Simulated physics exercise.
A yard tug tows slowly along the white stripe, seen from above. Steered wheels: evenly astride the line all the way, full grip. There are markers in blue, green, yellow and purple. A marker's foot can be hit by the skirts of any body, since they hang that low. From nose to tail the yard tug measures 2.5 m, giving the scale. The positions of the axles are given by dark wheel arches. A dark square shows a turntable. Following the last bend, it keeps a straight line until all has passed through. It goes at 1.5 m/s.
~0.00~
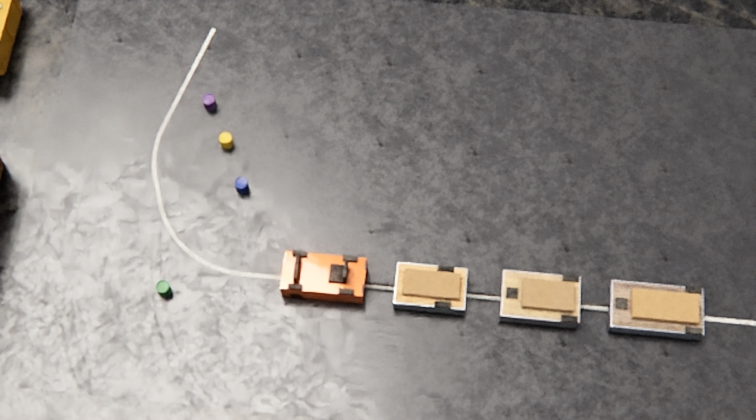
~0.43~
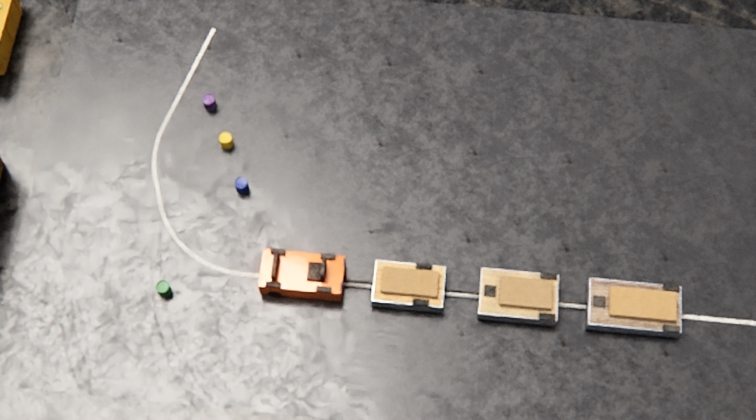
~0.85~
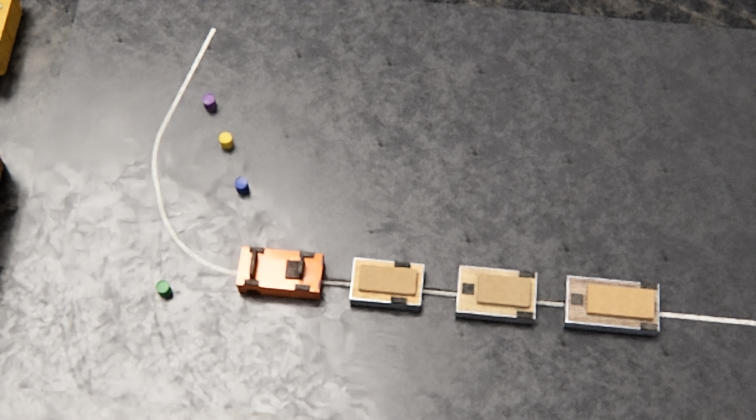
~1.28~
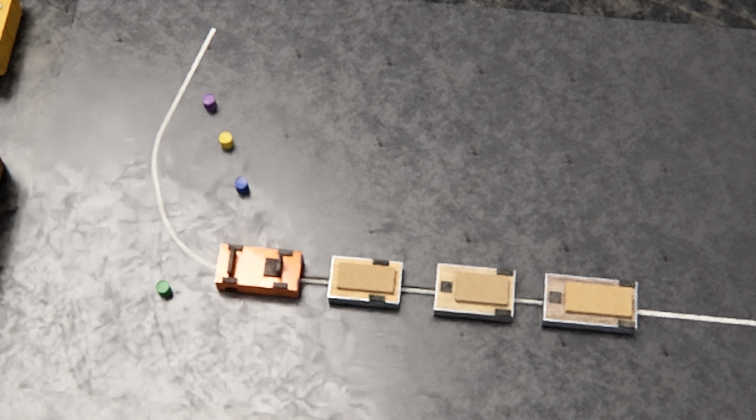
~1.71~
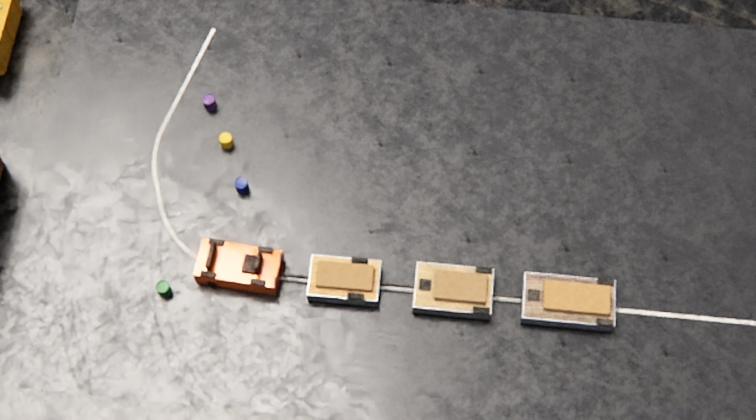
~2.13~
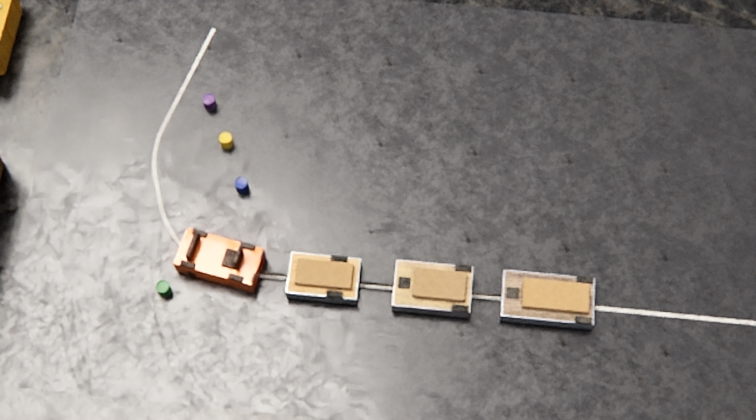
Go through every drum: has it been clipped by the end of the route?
Blue: Yes; green: No; yellow: Yes; purple: Yes.
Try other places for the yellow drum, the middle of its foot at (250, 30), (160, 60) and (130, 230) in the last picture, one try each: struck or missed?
Place one: Contact; place two: No contact; place three: No contact.
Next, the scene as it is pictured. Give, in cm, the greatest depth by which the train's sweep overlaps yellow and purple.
Yellow: 25; purple: 80.
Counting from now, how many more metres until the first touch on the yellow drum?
After some 14.5 m.
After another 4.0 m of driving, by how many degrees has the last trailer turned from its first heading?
Last trailer heading vs start: Approx. 0 degrees.
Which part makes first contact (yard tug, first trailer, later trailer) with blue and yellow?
Blue: A trailer behind it; yellow: A trailer behind it.
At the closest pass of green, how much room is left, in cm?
There's 50 to spare for green.
After 8.0 s, the last axle is at (331, 272) of the last picture, 10 cm off the line; the first trailer has hit purple.
After 10.8 s, the last axle is at (234, 217) of the last picture, 150 cm off the line; the third trailer has hit blue.
After 11.8 s, the last axle is at (214, 184) of the last picture, 175 cm off the line; the third trailer has hit yellow.
After 16.2 s, the last axle is at (227, 9) of the last picture, 30 cm off the line; 3 of 4 struck in all.
